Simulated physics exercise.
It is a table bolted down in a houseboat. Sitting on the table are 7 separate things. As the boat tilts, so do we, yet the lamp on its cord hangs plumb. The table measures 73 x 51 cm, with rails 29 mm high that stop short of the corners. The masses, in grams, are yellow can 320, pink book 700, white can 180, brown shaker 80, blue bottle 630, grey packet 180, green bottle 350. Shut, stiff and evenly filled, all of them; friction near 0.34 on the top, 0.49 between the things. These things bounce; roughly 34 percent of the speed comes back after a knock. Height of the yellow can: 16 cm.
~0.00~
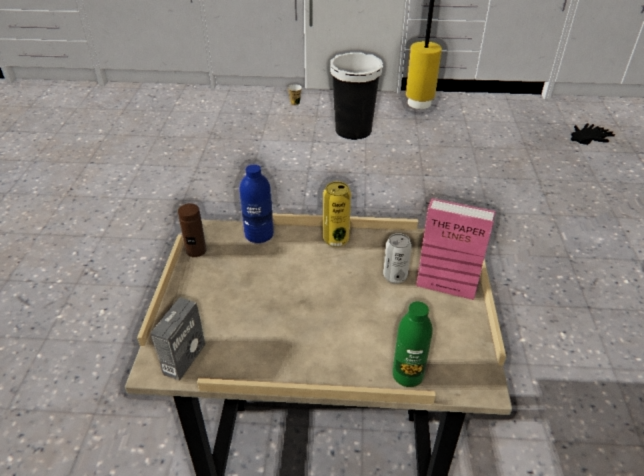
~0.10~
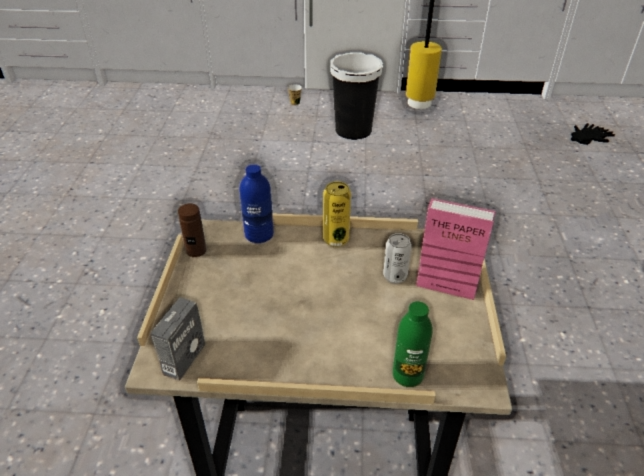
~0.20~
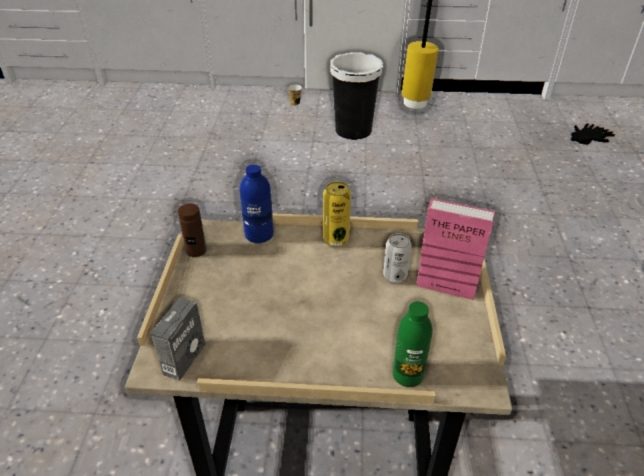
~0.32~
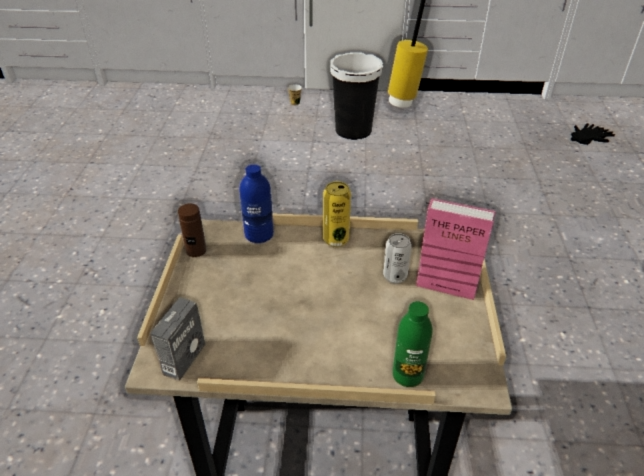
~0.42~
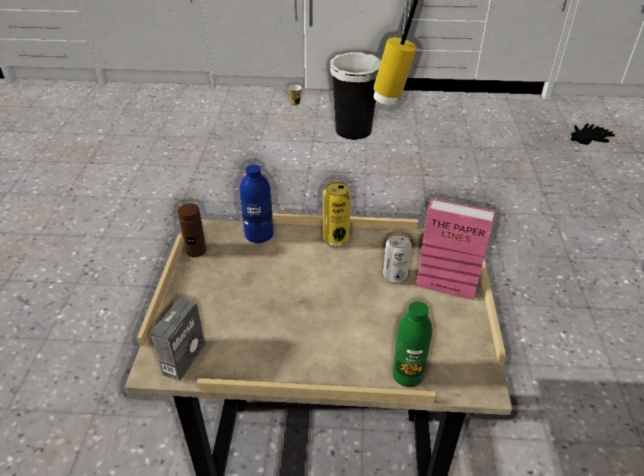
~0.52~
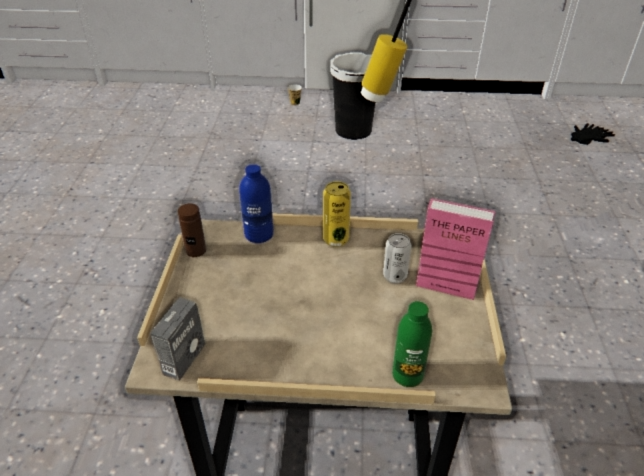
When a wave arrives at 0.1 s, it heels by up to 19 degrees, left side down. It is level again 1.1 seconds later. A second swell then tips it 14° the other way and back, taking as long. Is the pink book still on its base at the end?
It keeps its balance.
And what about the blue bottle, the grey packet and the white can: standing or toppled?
In the last frame the blue bottle remains up, the grey packet does not stay up and the white can remains up.
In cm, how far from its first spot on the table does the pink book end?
It ends about 0 centimetres from where it started.
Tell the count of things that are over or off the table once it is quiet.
That gives 1.
After 1.12 s, heel 1°, left side down; grey packet 39° off its base.
After 1.62 s, heel 12°, right side down; grey packet 71° off its base.
After 2.02 s, heel 7°, right side down; grey packet on its side.
In the end (2.8 s), toppled on the table, grey packet; the other 6 under 5 cm from the start. At the end, from the last picture's camera, pink book near (453, 251).
